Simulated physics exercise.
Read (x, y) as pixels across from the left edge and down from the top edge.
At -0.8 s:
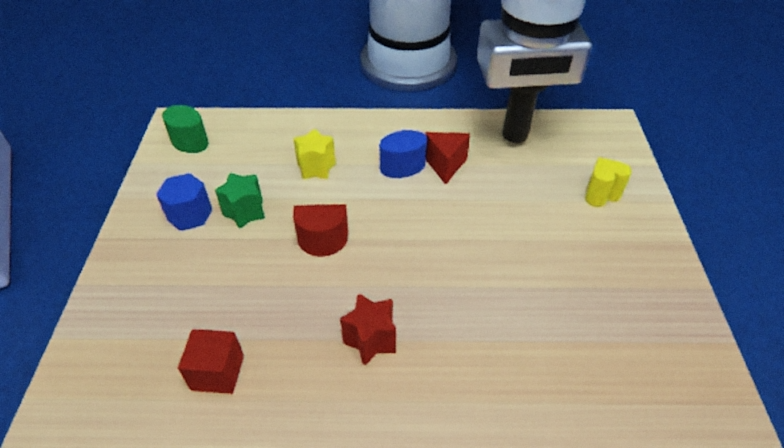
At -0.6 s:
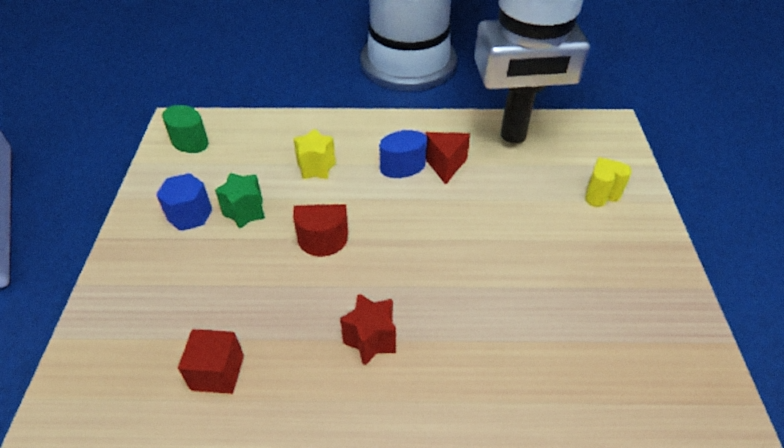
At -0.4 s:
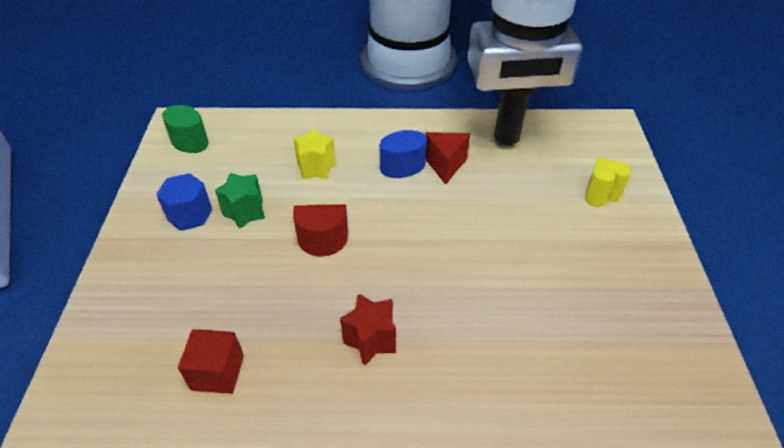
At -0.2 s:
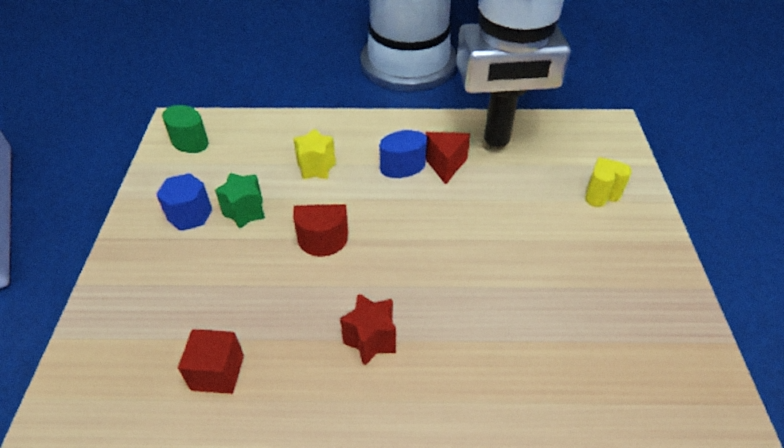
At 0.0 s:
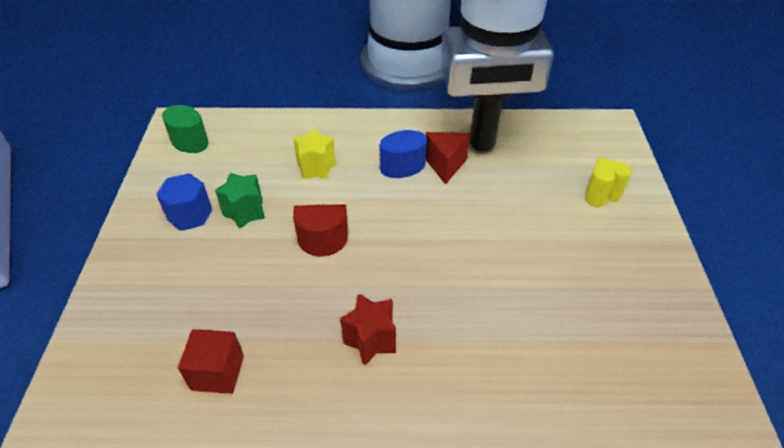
Robot arm with a black rod moving left along the board's far edge toward a red triangular block, the blocks staying still.
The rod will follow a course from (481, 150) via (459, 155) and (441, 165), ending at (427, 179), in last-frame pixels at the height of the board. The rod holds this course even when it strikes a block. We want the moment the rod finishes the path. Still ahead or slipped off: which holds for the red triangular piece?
That block remains ahead.
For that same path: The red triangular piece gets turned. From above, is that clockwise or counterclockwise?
I'd predict that, seen from above, the red triangular piece rotates clockwise.
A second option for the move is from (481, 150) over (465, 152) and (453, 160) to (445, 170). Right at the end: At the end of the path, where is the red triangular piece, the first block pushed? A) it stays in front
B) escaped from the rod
Correct choice: A.
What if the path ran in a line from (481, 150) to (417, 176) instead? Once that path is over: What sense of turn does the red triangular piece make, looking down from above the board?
Spin direction: Clockwise.
The first path, step by step. Halfway along, rod (449, 153); red triangular piece (439, 150), turned 35° clockwise.
At the end, rod (427, 172); blue oval (398, 141); red triangular piece (421, 172), turned 25° clockwise.
